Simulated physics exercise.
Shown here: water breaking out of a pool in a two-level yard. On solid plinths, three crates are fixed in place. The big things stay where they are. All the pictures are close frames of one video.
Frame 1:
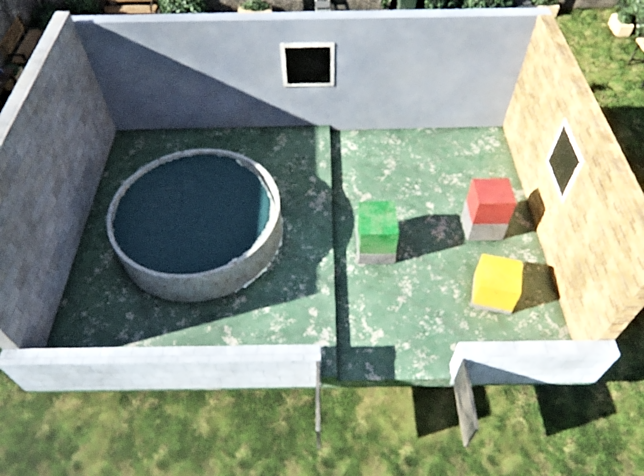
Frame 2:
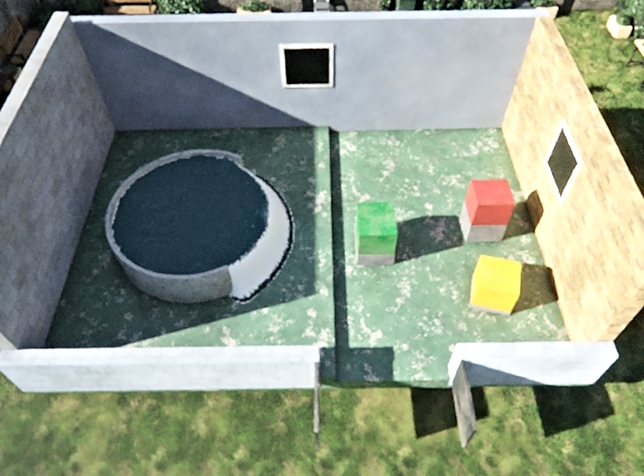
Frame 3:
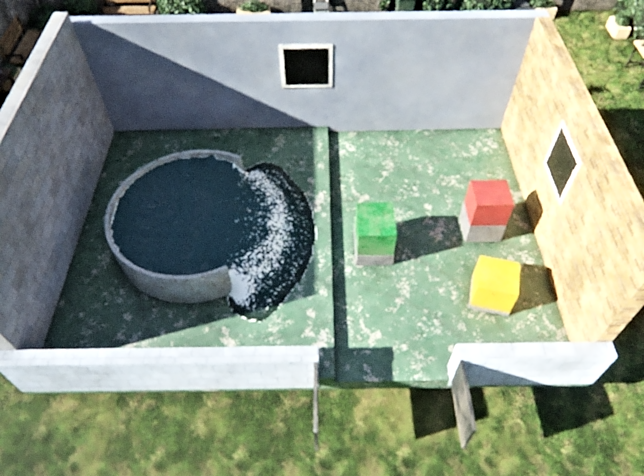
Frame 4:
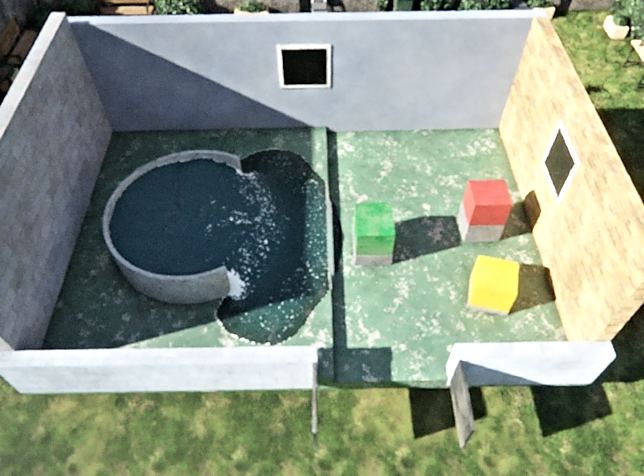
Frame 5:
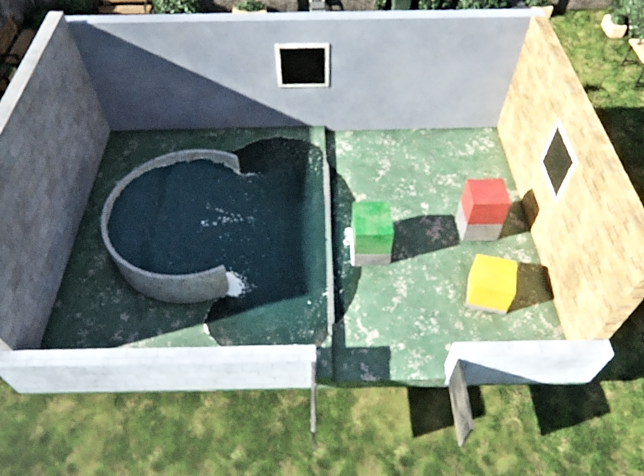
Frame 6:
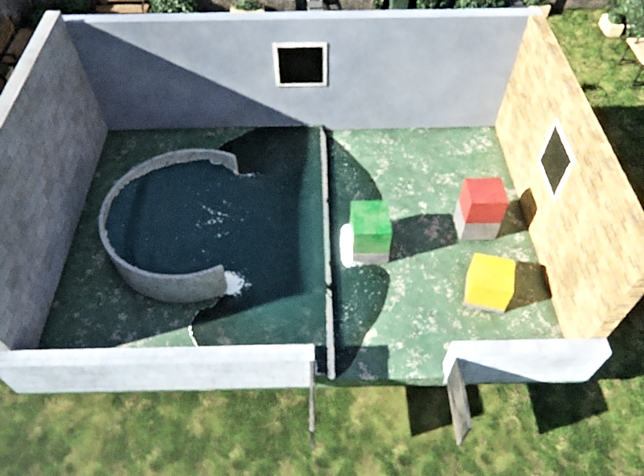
Water bursts from the right side of a round pool and spreads past the green block.
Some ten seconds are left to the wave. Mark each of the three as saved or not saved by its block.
Red crate - saved; green crate - not saved; yellow crate - not saved.
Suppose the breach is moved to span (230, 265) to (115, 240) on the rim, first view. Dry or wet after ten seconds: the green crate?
In short: Green remains dry.
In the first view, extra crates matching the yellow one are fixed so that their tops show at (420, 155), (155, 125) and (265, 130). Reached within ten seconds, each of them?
Well, the first one gets caught, the next one stays clear of it, and the final one gets caught.
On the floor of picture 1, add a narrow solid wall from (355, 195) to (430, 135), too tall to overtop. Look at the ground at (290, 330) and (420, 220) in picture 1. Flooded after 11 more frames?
Reached, reached.
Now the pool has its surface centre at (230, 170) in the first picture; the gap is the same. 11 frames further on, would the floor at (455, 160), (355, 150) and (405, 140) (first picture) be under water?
Results in order - swamped, swamped, swamped.
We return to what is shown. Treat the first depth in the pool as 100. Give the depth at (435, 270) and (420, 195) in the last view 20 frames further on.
In turn 6 and 6 in a hundred.
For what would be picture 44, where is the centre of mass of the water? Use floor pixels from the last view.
Centre point: Around (377, 222).
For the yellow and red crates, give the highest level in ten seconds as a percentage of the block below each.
Around 260 in a hundred for the first and 60 in a hundred for the second.
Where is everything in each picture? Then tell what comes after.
In the first frame, the round tank at (195, 210) is whole and still.
In the second frame, water pours out at (276, 226) and has run to a hidden place.
In the third frame, the front is at (260, 166), out from the gap at (276, 227).
In the fourth frame, the front is at (274, 339), out from the gap at (274, 229).
In the fifth frame, the front is at a hidden place, out from the gap at (273, 228).
In the sixth frame, water pours out at (271, 228) and has run to (285, 126).
A moment on, water covers 50 % of the floor; the red crate water round its plinth, the green crate water round its plinth, the yellow crate water round its plinth.
Next, water covers 65 % of the floor; the red crate water round its plinth, the green crate water round its plinth, the yellow crate water round its plinth.
Then, water covers 75 % of the floor; the red crate water round its plinth, the green crate water round its plinth, the yellow crate water round its plinth.
Later, water covers 75 % of the floor; the red crate water round its plinth, the green crate water round its plinth, the yellow crate water round its plinth.
In the end, water covers 85 % of the floor; the red crate stayed above the water, the green crate was topped, the yellow crate was topped.
